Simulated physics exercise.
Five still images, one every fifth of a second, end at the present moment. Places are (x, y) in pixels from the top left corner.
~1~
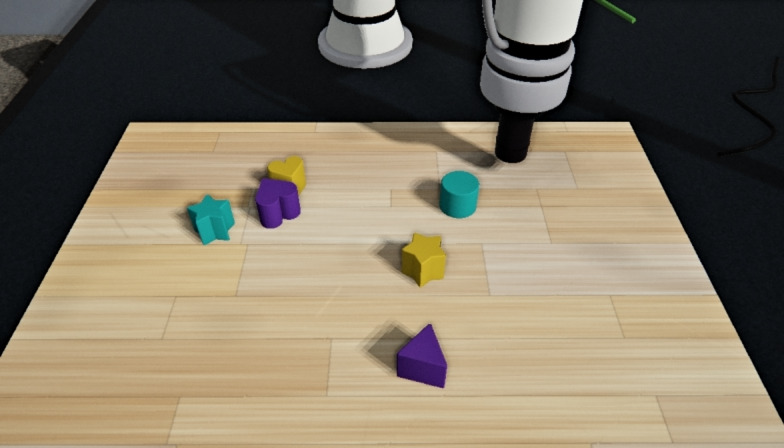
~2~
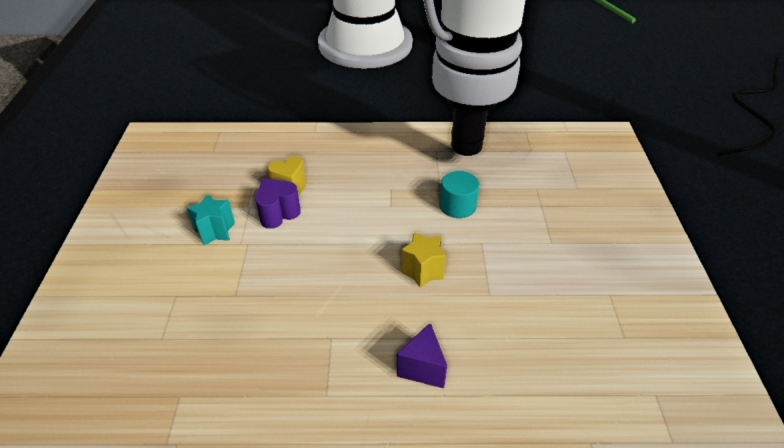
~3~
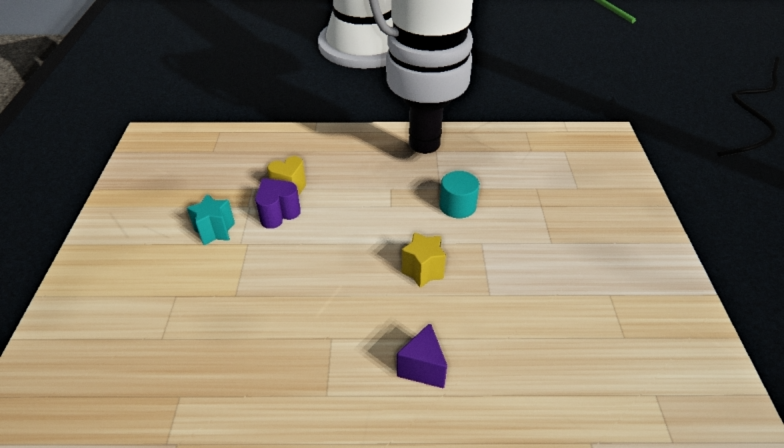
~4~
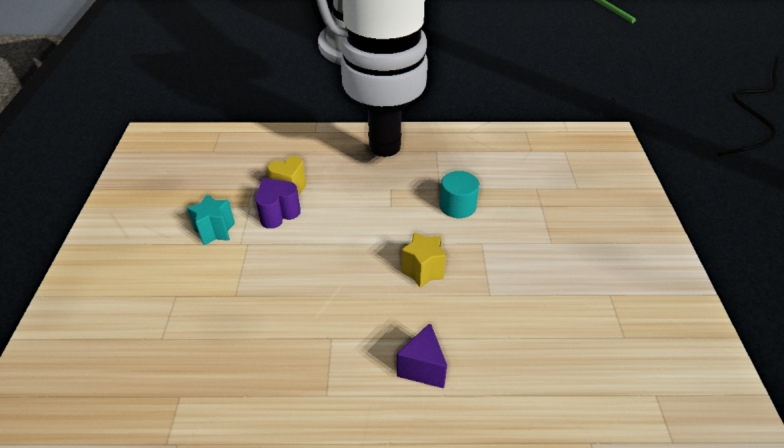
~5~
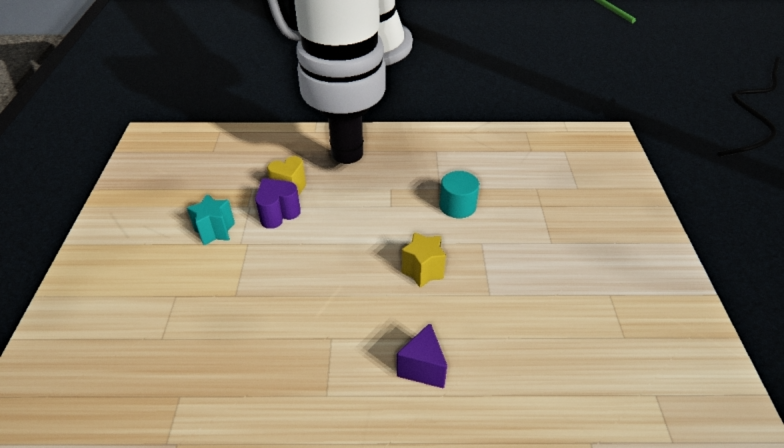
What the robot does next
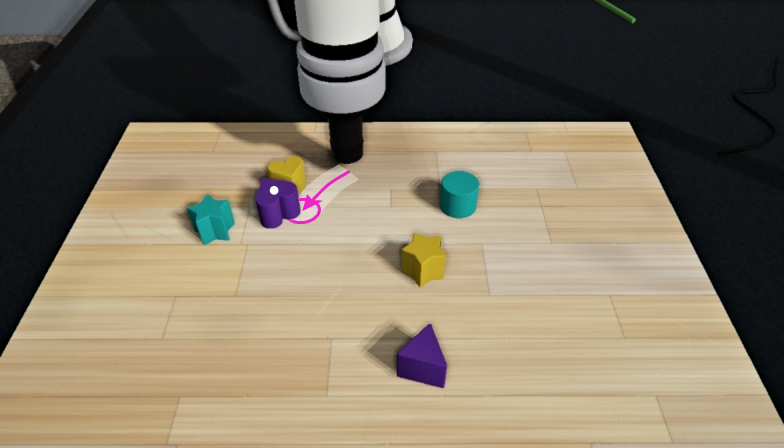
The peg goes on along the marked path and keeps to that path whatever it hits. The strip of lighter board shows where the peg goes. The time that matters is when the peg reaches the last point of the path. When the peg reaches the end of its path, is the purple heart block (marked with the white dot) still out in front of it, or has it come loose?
Ahead of the peg.
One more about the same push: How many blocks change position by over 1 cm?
Only one of them.
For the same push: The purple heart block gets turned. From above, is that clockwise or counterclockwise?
From the top: Clockwise.
Drawn move, from (349, 172) by way of (331, 183) and (317, 196) to (302, 211); the dot is on the purple heart block.
Halfway along, peg at (321, 172); nothing pushed yet.
At the end, peg at (300, 194); purple heart block at (261, 197), turned 20° clockwise; yellow heart block still.
